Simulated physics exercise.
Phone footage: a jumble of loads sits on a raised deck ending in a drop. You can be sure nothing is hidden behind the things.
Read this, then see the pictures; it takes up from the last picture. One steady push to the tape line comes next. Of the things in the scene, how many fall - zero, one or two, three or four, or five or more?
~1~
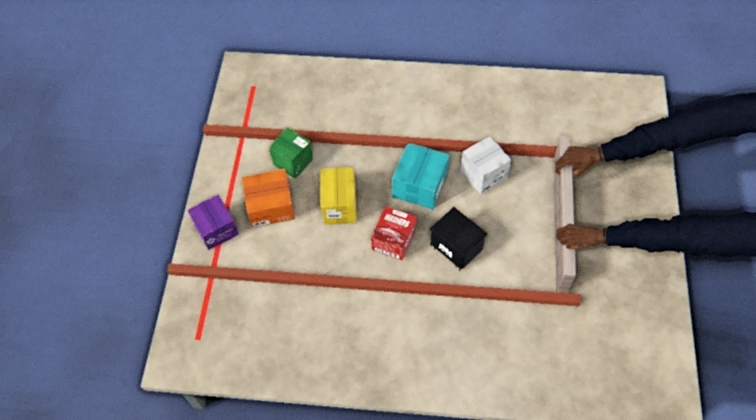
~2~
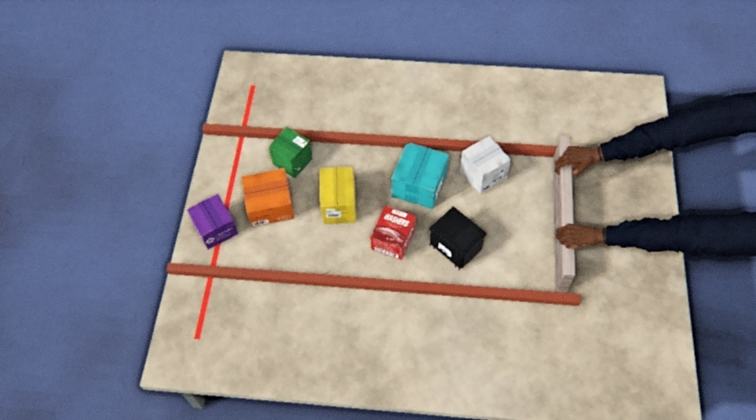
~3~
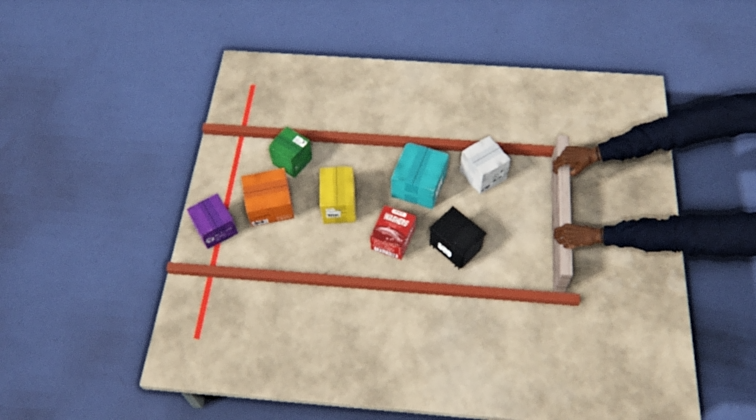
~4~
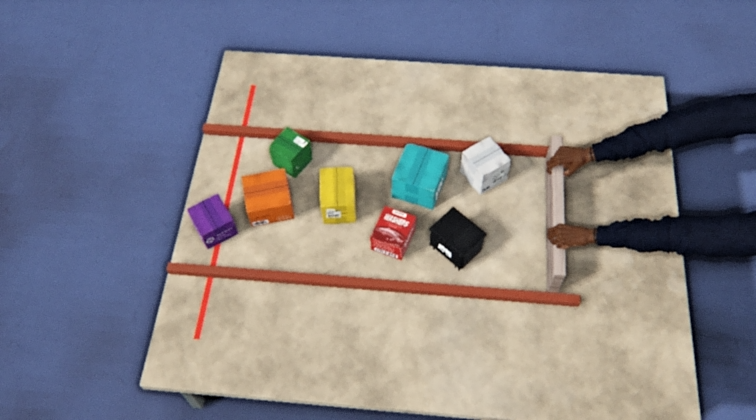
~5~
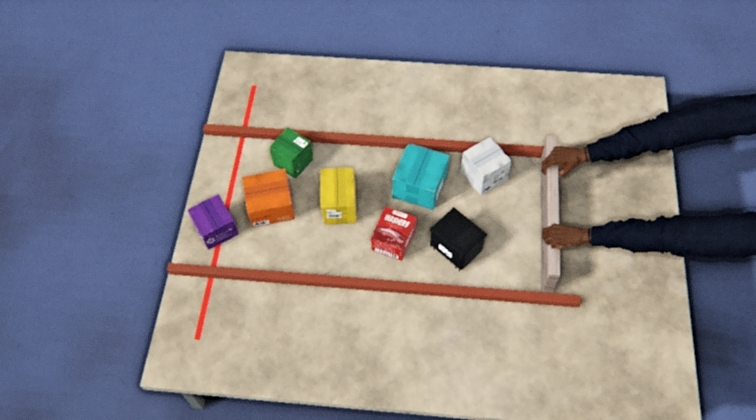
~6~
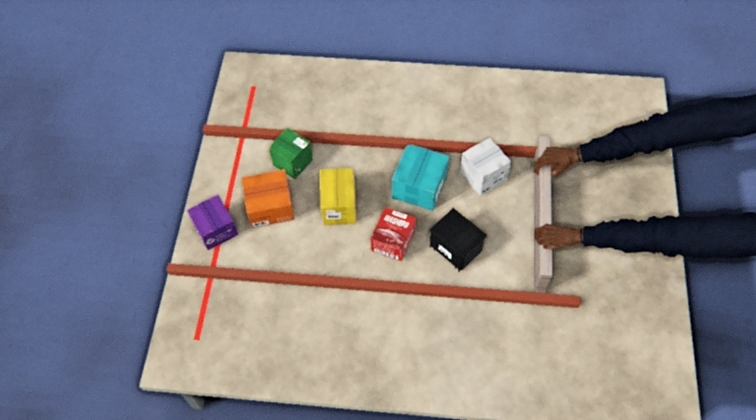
Of those, five or more fall.
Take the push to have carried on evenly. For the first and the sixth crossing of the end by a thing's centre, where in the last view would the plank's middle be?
Roughly (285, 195) for the earlier crossing, roughly (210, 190) for the later one.
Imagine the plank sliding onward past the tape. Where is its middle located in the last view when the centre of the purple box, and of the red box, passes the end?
Purple box: (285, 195); red box: (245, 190).
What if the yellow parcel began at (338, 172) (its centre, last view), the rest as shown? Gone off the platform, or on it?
From that spot it ends up off.
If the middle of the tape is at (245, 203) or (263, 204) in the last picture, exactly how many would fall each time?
It would be 3 and 2.
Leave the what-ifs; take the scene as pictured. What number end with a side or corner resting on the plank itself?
The number is 3.
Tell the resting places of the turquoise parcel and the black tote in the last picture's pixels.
About (206, 178), and about (193, 236).
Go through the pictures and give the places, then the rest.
In the first frame, purple box (213, 222); orange box (269, 198); green parcel (291, 153); plank (564, 213); tape (228, 201).
In the second frame, orange box (268, 198); turquoise parcel (420, 176).
In the third frame, green parcel (291, 152); yellow parcel (338, 195).
In the fourth frame, purple box (213, 222); black tote (457, 239).
In the fifth frame, orange box (269, 198); red box (394, 234).
In the sixth frame, purple box (213, 223); orange box (268, 199); green parcel (291, 154); plank (542, 213); tape (228, 201).
Soon after, none off yet; purple box at rest near (213, 223); orange box at rest near (268, 199); green parcel at rest near (291, 154).
Then, none off yet; purple box at rest near (209, 223); orange box moved about its own width near (230, 179); green parcel moved a little near (283, 152).
By the end, the number that fall off is five or more; fallen, red box, yellow parcel, green parcel, orange box and purple box.
